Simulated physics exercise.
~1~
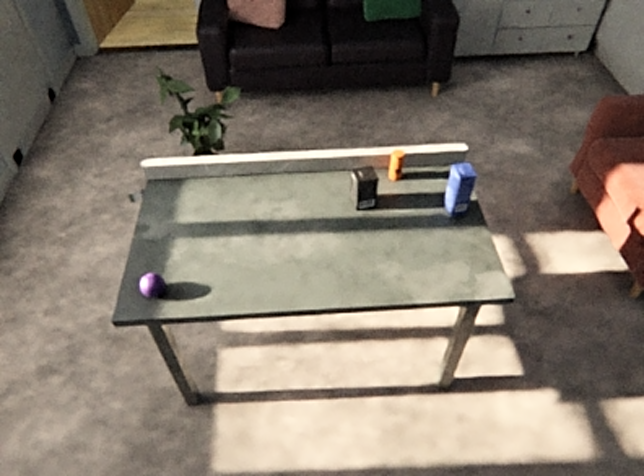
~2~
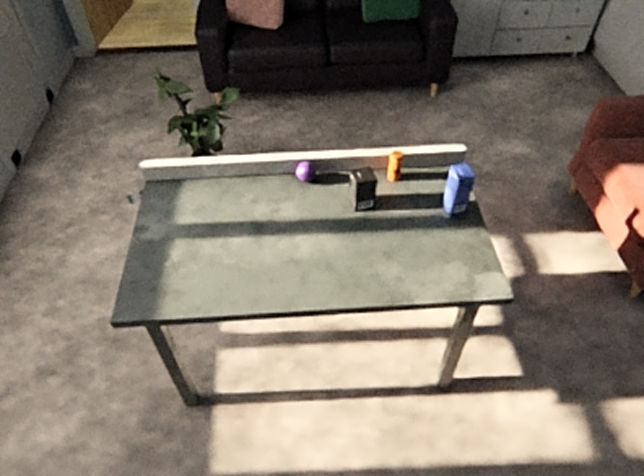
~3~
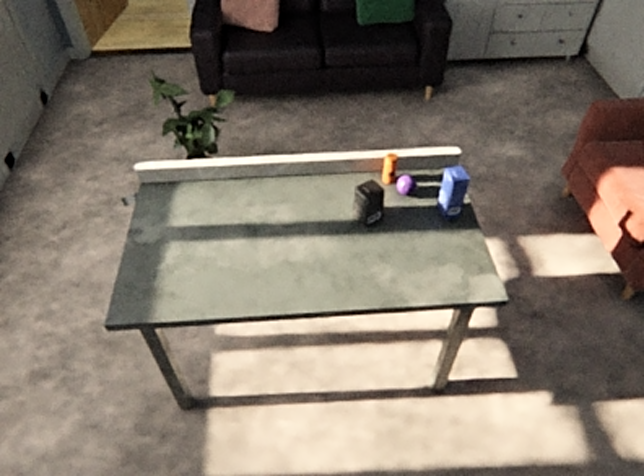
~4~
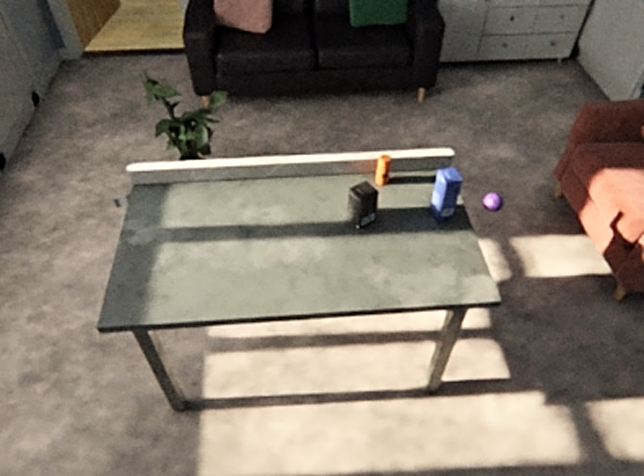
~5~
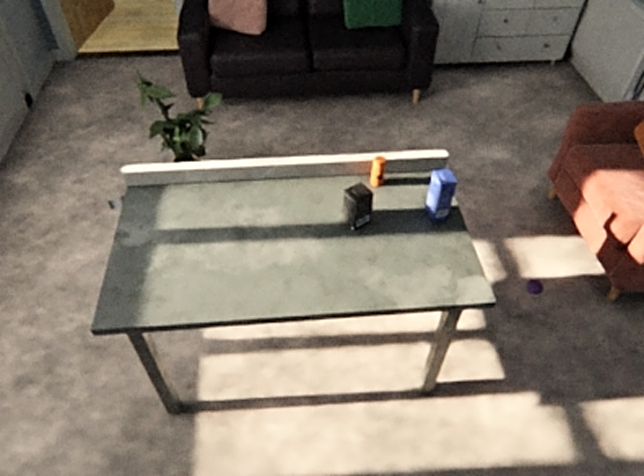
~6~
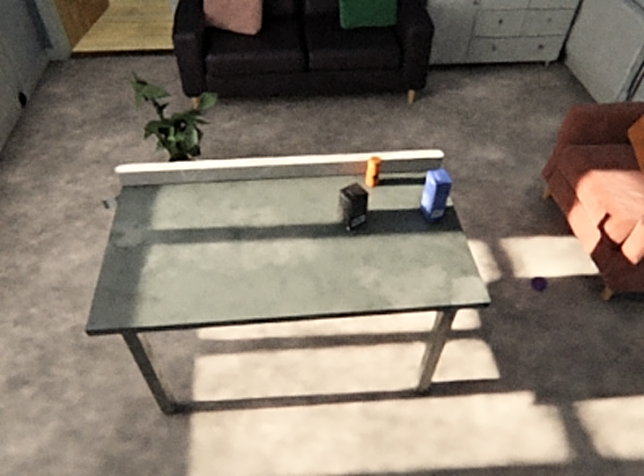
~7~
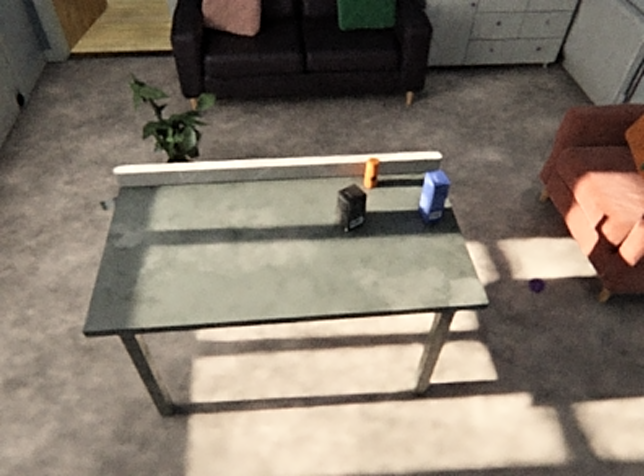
On a table, a purple ball hits the rail, nudges a black carton, and drops off the right edge.
